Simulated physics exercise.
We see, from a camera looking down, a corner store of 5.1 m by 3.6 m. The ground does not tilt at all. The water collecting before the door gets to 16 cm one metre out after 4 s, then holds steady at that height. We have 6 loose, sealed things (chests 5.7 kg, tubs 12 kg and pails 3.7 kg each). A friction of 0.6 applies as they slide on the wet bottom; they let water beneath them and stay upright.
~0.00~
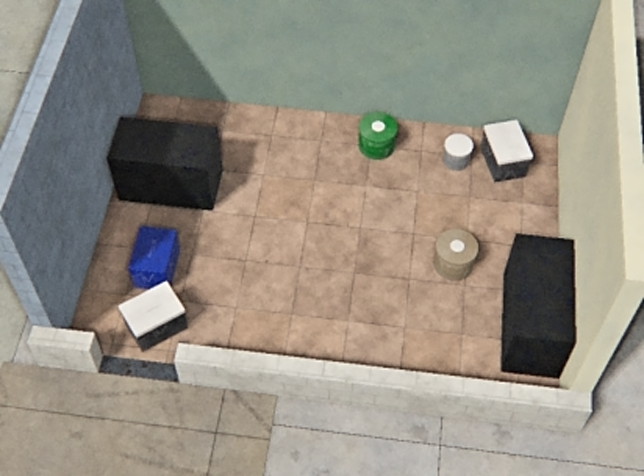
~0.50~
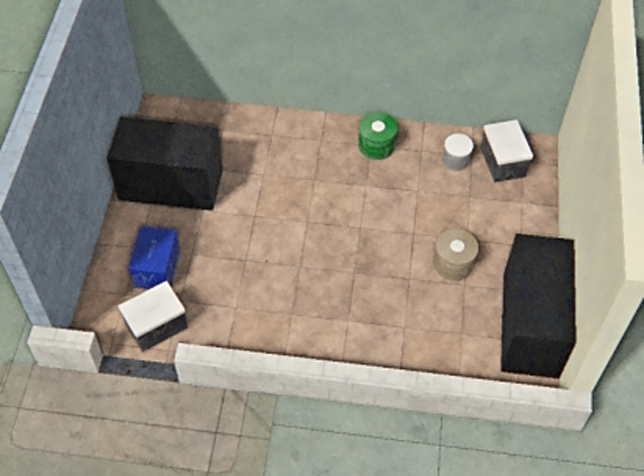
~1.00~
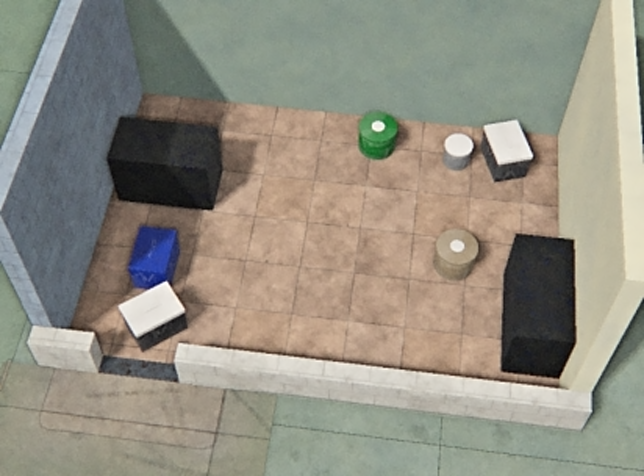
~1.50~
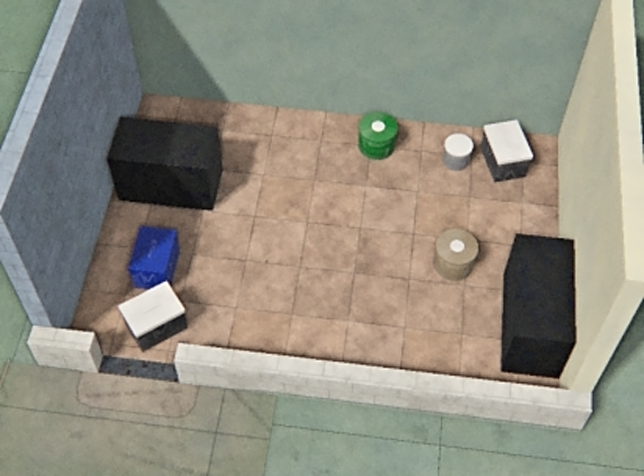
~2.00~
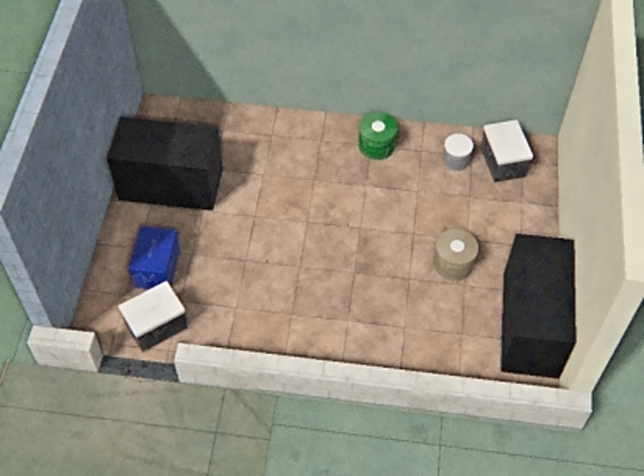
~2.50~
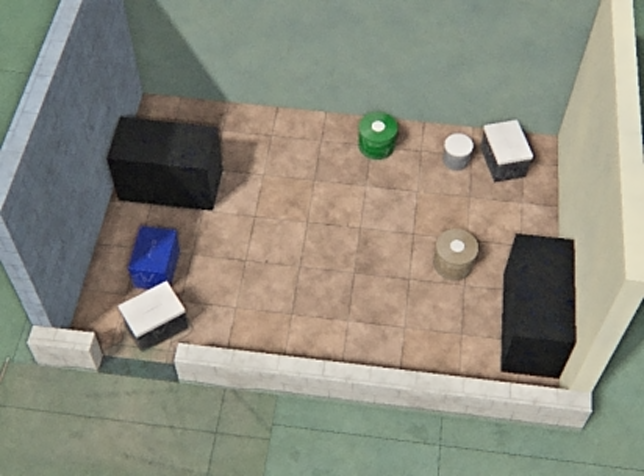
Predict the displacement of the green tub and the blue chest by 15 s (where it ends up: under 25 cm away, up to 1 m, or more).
Outcome: Green tub sits tight, blue chest heads well off.
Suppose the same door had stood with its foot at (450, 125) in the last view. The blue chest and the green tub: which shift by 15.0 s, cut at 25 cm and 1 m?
In that case the blue chest shifts a modest distance, the green tub remains where it is.
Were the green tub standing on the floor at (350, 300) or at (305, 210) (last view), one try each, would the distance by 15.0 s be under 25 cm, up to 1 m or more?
In that order: It remains where it is; it remains where it is.
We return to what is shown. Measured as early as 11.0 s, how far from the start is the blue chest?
Roughly 300 cm.
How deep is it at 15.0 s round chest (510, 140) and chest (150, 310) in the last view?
9 and 3 cm.
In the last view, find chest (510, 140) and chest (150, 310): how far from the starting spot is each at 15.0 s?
The first is 20 cm from its start, the second 200 cm.
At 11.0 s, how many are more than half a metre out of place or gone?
My count gives 2.
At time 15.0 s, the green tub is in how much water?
Around 7 cm.
After 3.5 s the green tub is near (378, 127), 0.0 m from its start, aground; the blue chest is near (153, 249), 0.0 m from its start, aground; 0 afloat.
After 6.8 s the green tub is near (378, 127), 0.0 m from its start, aground; the blue chest is near (165, 207), 0.5 m from its start, afloat; 2 afloat.
After 11.0 s the green tub is near (378, 127), 0.0 m from its start, aground; the blue chest is near (433, 204), 3.1 m from its start, afloat; 2 afloat.
After 15.0 s the green tub is near (378, 126), 0.0 m from its start, aground; the blue chest is near (503, 235), 3.7 m from its start, afloat; 4 afloat.
